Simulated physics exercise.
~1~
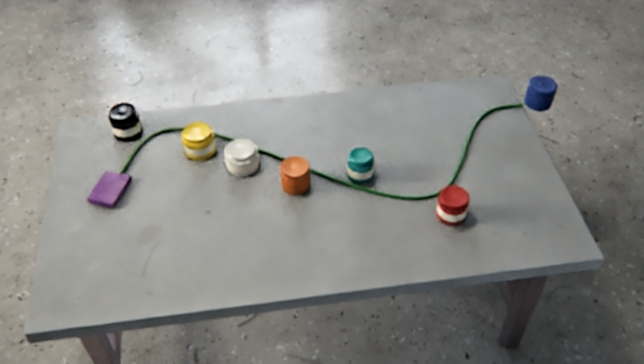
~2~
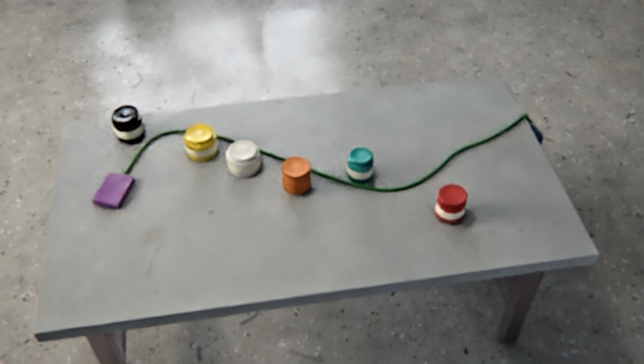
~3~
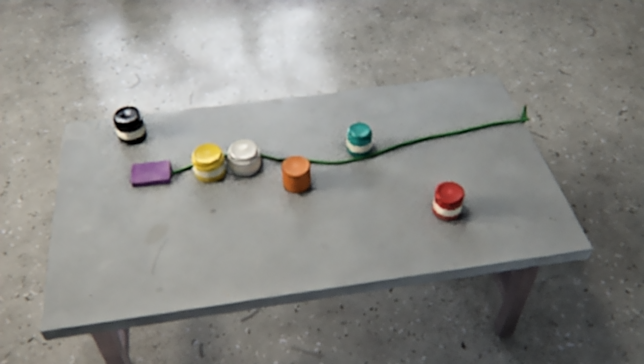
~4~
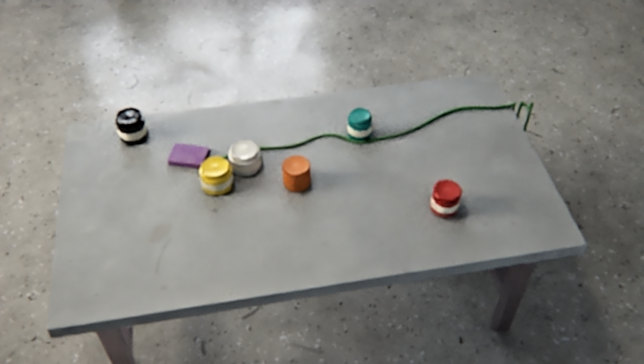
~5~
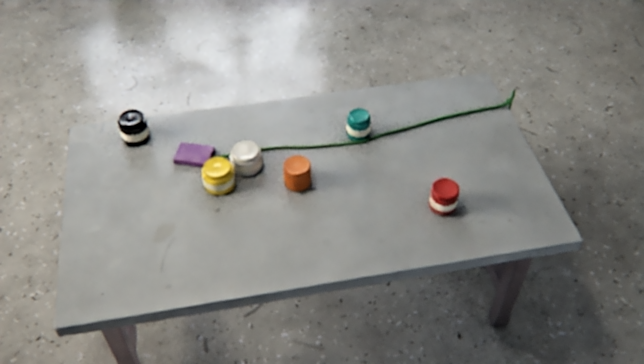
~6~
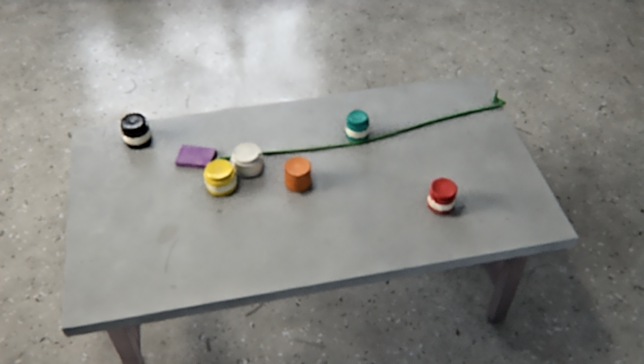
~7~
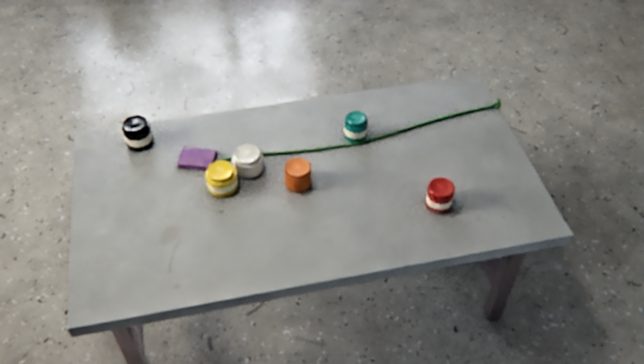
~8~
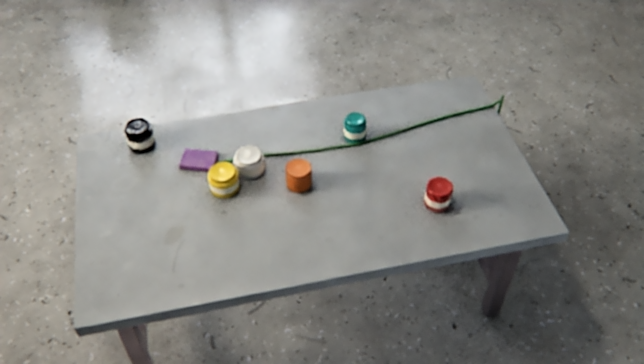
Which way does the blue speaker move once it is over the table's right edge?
It moves down, dropping past the edge of the table.
At the start, a green cable winds among jars and tubs on a grey table, linking a purple phone on the left to a blue speaker at the right edge. The speaker drops over that edge, and the cable pulls tighter behind it. As the cable straightens, the phone slides right, the teal jar shifts toward the far side and the yellow jar is nudged nearer. The speaker goes out of sight, and the phone stops by the yellow and white jars. At the end, the phone and all the jars, the orange tub and the red tin remain on the table, with the cable reaching the right edge.
